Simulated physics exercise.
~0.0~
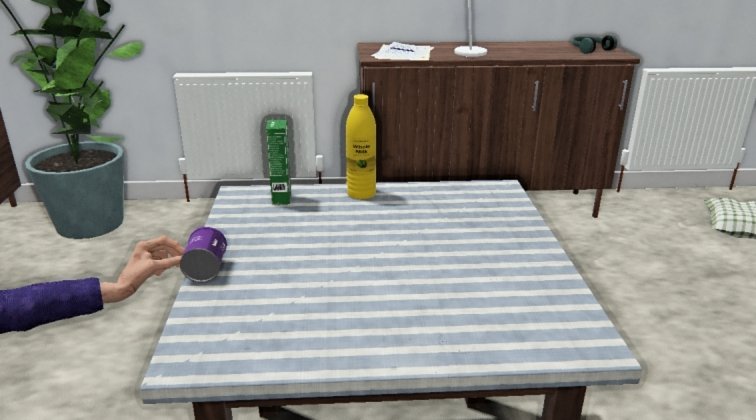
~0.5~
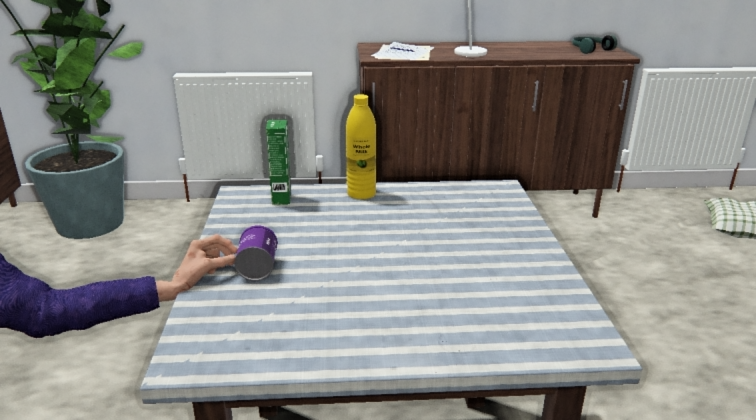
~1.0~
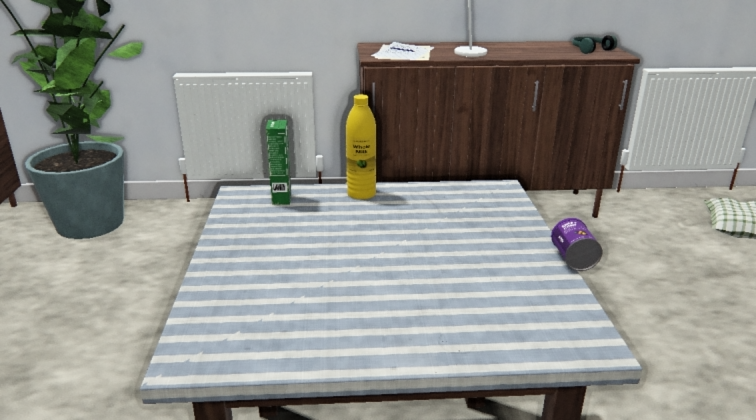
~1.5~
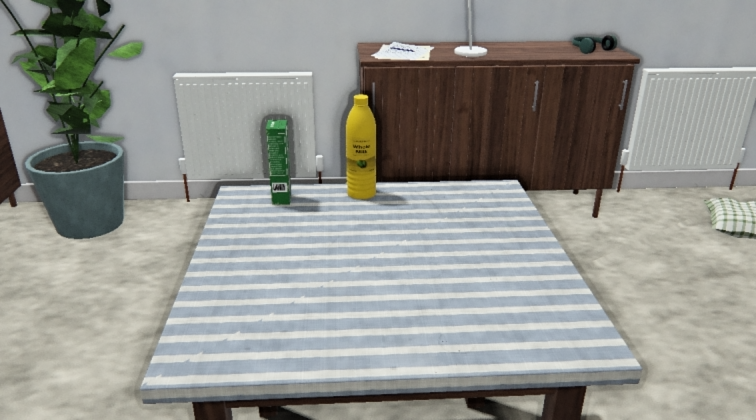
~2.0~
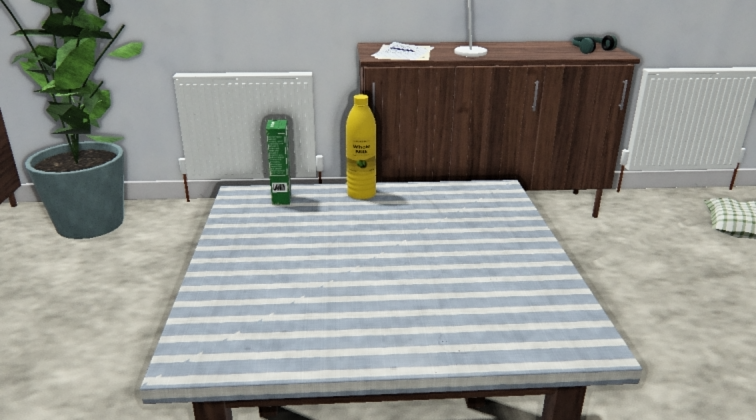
A room with white radiators and a dark wooden sideboard is seen from a still, raised view facing a table with a blue and white striped top. A green carton and a yellow bottle stand near the far edge, and a leafy plant in a teal pot sits on the floor at left. A hand in a purple sleeve reaches in from the left and moves a purple tin, lying on its side, rightward. The hand is then gone, and the tin travels across to the right edge and goes off the table. The carton and bottle remain in place, with the tin out of sight.
